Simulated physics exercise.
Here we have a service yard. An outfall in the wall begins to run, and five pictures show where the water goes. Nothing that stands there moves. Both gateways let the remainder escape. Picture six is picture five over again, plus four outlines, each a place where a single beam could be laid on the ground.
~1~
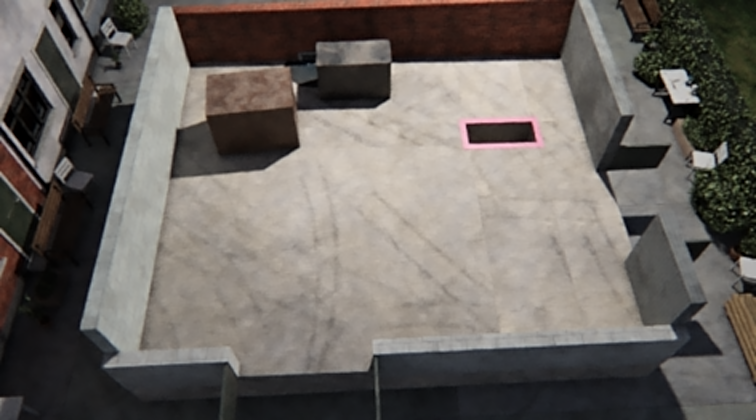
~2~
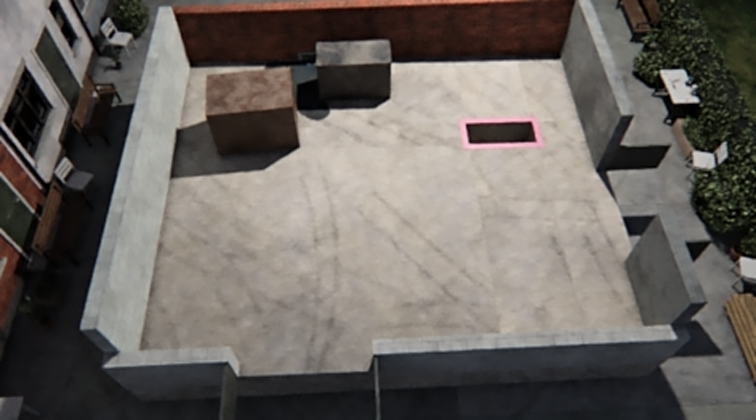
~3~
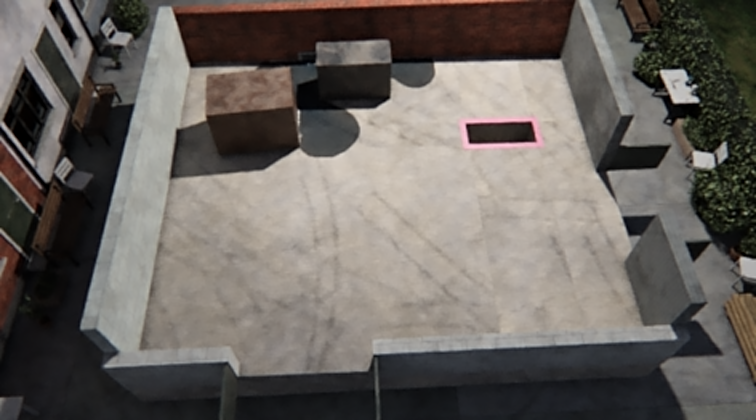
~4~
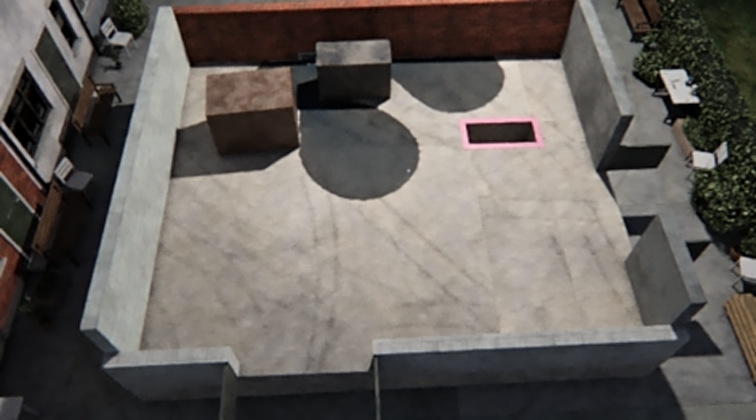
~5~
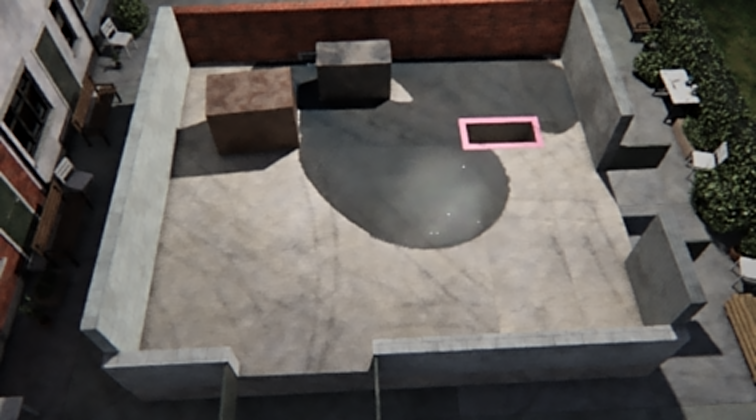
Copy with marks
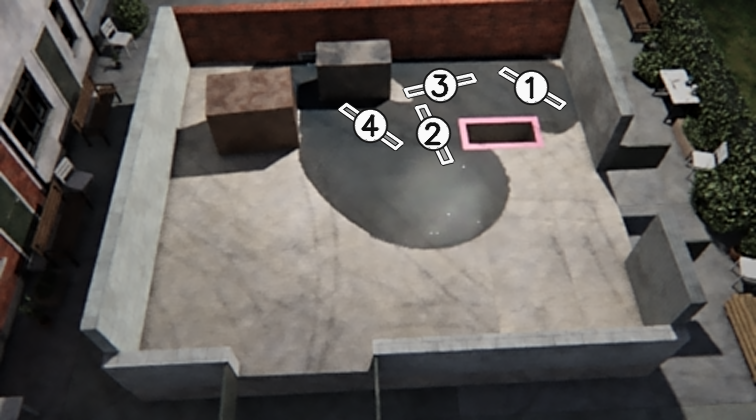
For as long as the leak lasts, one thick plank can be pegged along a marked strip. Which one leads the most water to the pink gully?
1 beats the others.
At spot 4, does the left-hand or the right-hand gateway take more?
The right one.
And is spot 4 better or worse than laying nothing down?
Worse.
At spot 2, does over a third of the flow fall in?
No.
On the marked copy, 1 from (502, 70) to (562, 105); 2 from (420, 106) to (447, 162); 3 from (406, 92) to (473, 77); 4 from (343, 107) to (398, 145).
With 1, about 22 % of the stream goes into the pink gully, about 73 % out by the gates.
With 2, about 14 % of the stream goes into the pink gully, about 81 % out by the gates.
With 3, about 10 % of the stream goes into the pink gully, about 84 % out by the gates.
With 4, about 14 % of the stream goes into the pink gully, about 82 % out by the gates.
